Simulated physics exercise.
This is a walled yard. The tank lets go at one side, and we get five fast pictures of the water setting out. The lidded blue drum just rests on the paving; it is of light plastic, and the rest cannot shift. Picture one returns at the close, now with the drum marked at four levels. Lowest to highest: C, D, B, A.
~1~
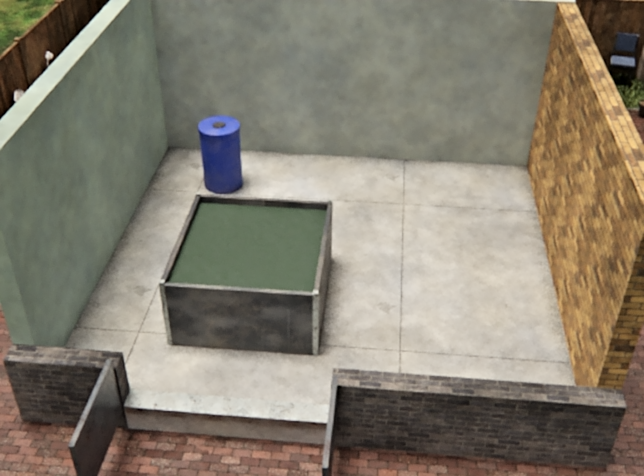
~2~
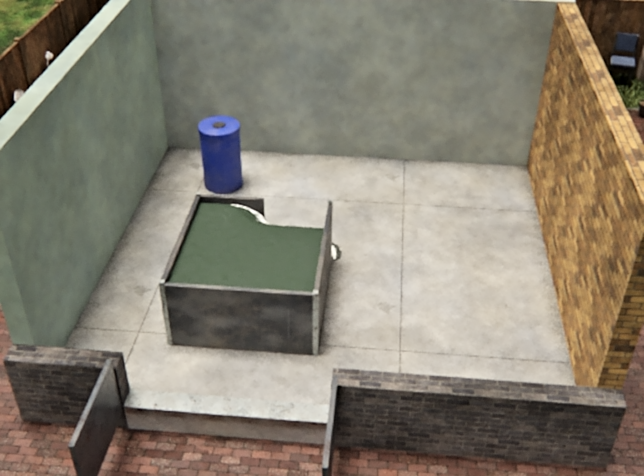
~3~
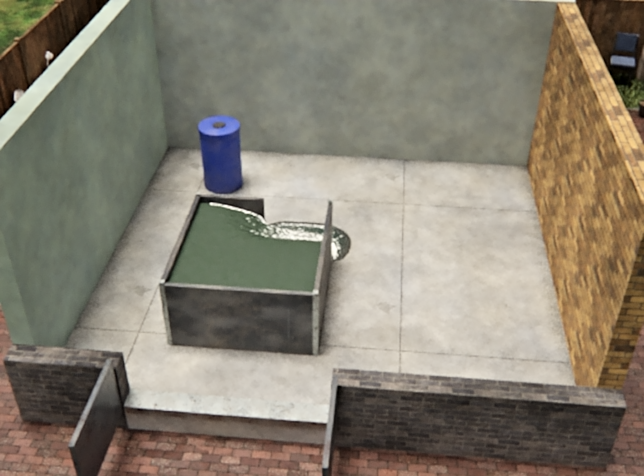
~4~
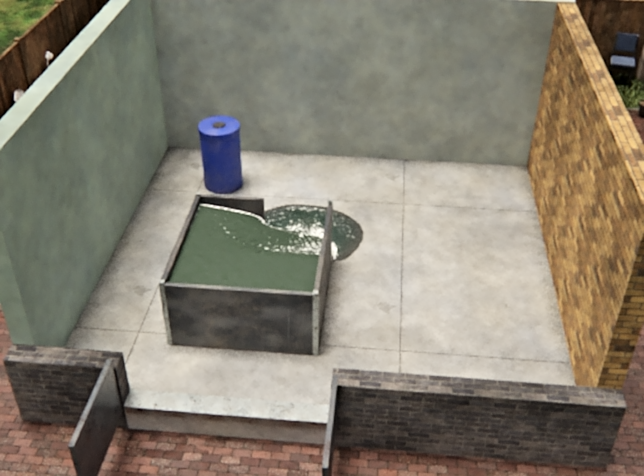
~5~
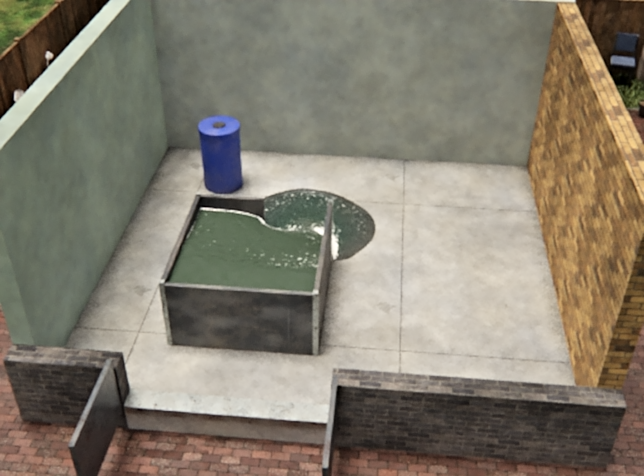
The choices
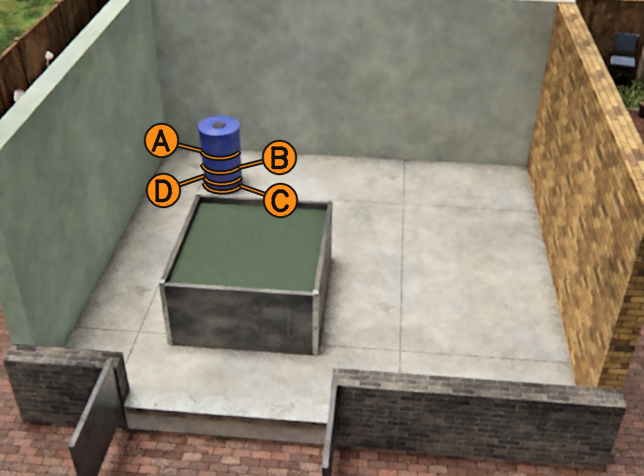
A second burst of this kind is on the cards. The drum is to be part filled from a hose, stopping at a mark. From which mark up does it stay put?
D.
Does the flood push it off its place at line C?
Yes, it does.
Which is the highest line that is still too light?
C.
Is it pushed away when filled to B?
No, not at all.
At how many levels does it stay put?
Three of them.
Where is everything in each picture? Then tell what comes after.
In the first picture, lid of the blue drum at (219, 125); tank full, its middle at (252, 246); open gate at (227, 363).
In the second picture, water covers 1 % of the ground, mostly out of sight from here.
In the third picture, water covers 3 % of the ground, mostly out of sight from here.
In the fourth picture, water covers 6 % of the ground, mostly out of sight from here.
In the fifth picture, lid of the blue drum at (219, 125); 9 % of the ground wet, in view closest to the drum at (281, 195).
On the marked copy, A at (217, 158); B at (218, 173); C at (219, 191); D at (219, 184); from the bottom up C, D, B, A.
For line A, it does not move.
For line B, it does not move.
For line C, it is pushed about 5 times its own width away.
For line D, it does not move.
